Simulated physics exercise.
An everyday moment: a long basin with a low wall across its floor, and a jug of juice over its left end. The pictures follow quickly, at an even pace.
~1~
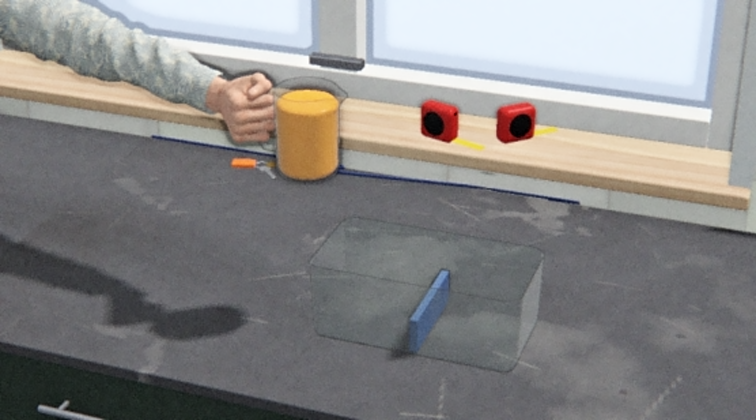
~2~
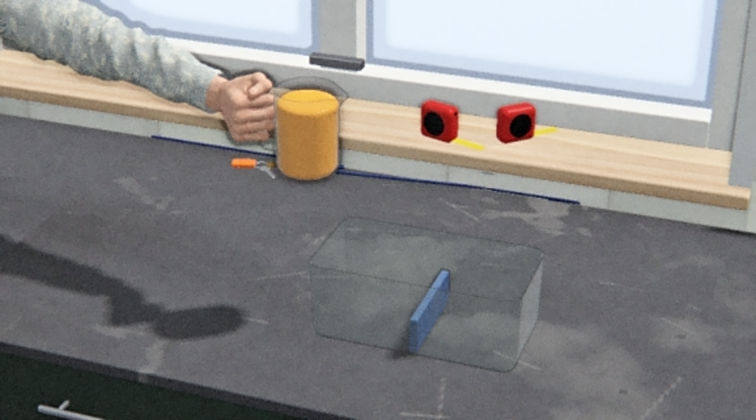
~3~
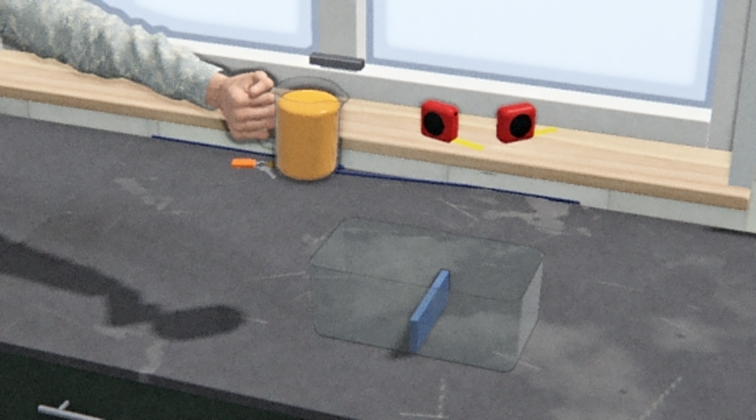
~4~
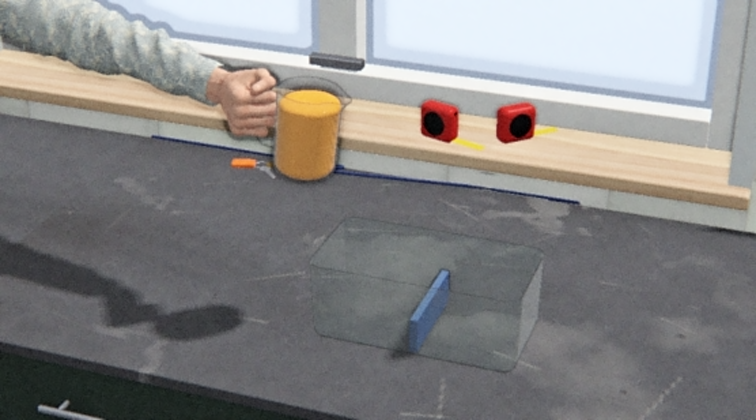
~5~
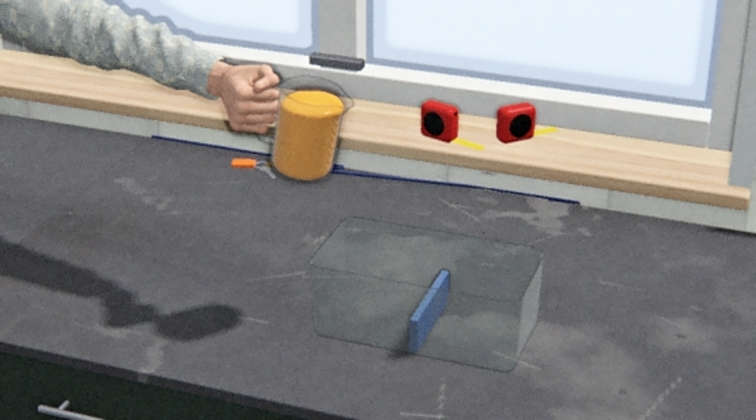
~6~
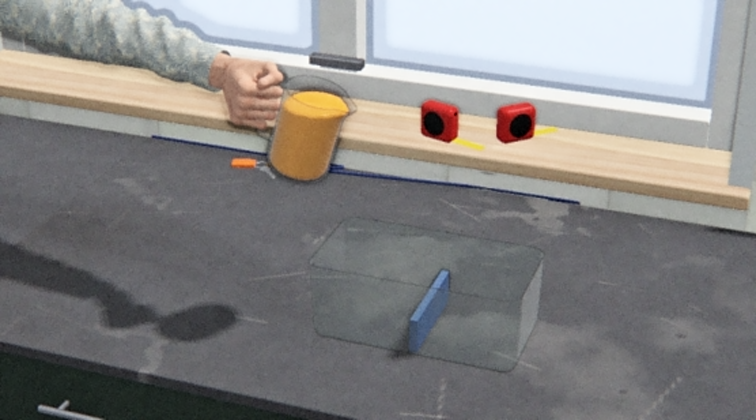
We see a hand beside a clear jug of orange juice above the left end of a long clear basin with a low blue wall inside; the jug starts upright, then gradually leans a little to the right.
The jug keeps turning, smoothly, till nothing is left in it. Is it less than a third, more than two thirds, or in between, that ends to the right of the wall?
It comes to not even a third.
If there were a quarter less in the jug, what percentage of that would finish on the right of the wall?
It comes to 5 per cent or so.
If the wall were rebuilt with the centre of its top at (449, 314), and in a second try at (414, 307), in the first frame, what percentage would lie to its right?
Near 10 % and 30 %.
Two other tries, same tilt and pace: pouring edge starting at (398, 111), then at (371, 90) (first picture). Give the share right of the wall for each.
Roughly 85 per cent, and 45 per cent.
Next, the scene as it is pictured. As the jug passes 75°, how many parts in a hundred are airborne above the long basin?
Near 20 %.
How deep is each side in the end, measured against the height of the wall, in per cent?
Left: 40 %. Right: 0 %.
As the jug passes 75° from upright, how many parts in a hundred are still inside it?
It comes to 75 per cent or so.
A moment on, the jug is tipped on its side and 77 per cent is still to pour, 5 is left of the wall and 0 right of it.
Next, the jug is tipped right over and 22 per cent is still to pour, 53 is left of the wall and 0 right of it.
Then the jug is tipped right over and 1 per cent is still to pour, 89 is left of the wall and 3 right of it.
Later the jug is tipped right over and 0 per cent is still to pour, 92 is left of the wall and 3 right of it.
Finally, 92 per cent lies left of the wall, 4 right of it and 5 outside.
